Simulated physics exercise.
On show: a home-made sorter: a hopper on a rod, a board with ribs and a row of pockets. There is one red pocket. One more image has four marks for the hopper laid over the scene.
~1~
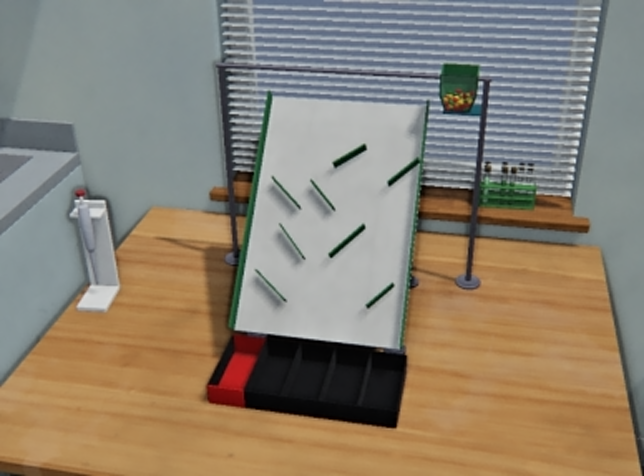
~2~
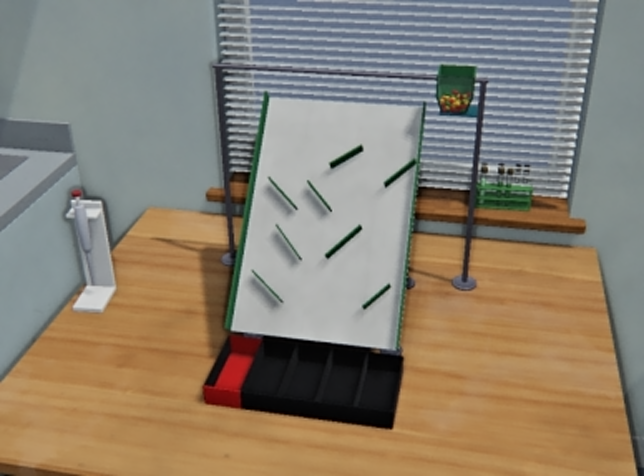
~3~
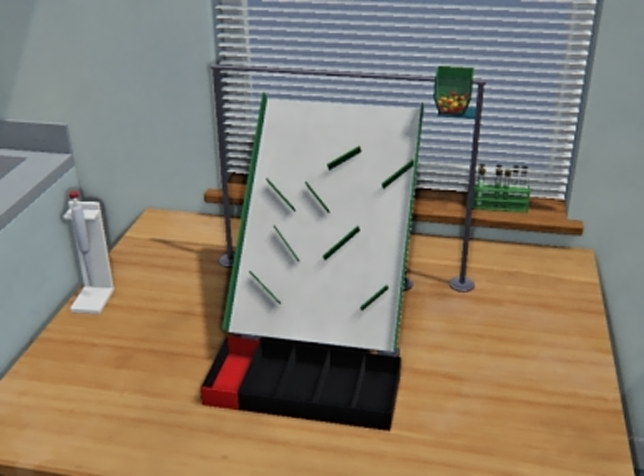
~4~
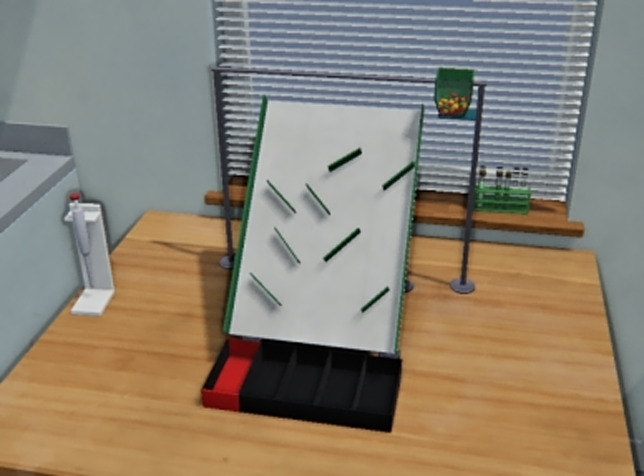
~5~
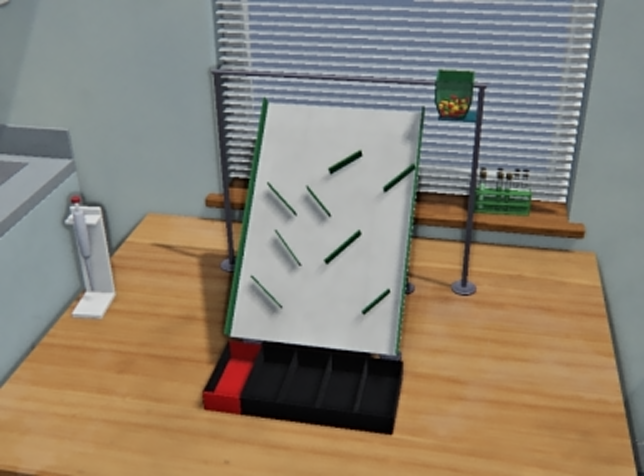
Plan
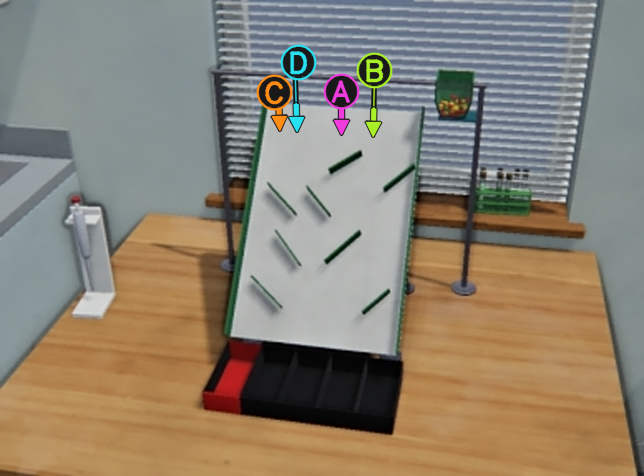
The view shifts very slightly while the hopper, ribbed board and red pocket stay still.
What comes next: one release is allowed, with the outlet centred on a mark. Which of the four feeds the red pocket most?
C is best.
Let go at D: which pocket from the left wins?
The third from the left.
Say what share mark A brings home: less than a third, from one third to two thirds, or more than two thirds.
Mark A gives less than a third.
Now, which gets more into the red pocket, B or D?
D it is.
On the marked copy, mark A meets the board at (341, 129); mark B meets the board at (373, 131); mark C meets the board at (279, 125); mark D meets the board at (296, 126).
If A is chosen, none at all in the red pocket, the bulk in other pockets, a small share held on the board.
If B is chosen, none at all in the red pocket, all but a few in other pockets, a small share held on the board.
If C is chosen, close to a third in the red pocket, close to half in other pockets, a small share outside the box.
If D is chosen, a small share in the red pocket, the bulk in other pockets, only a few outside the box.
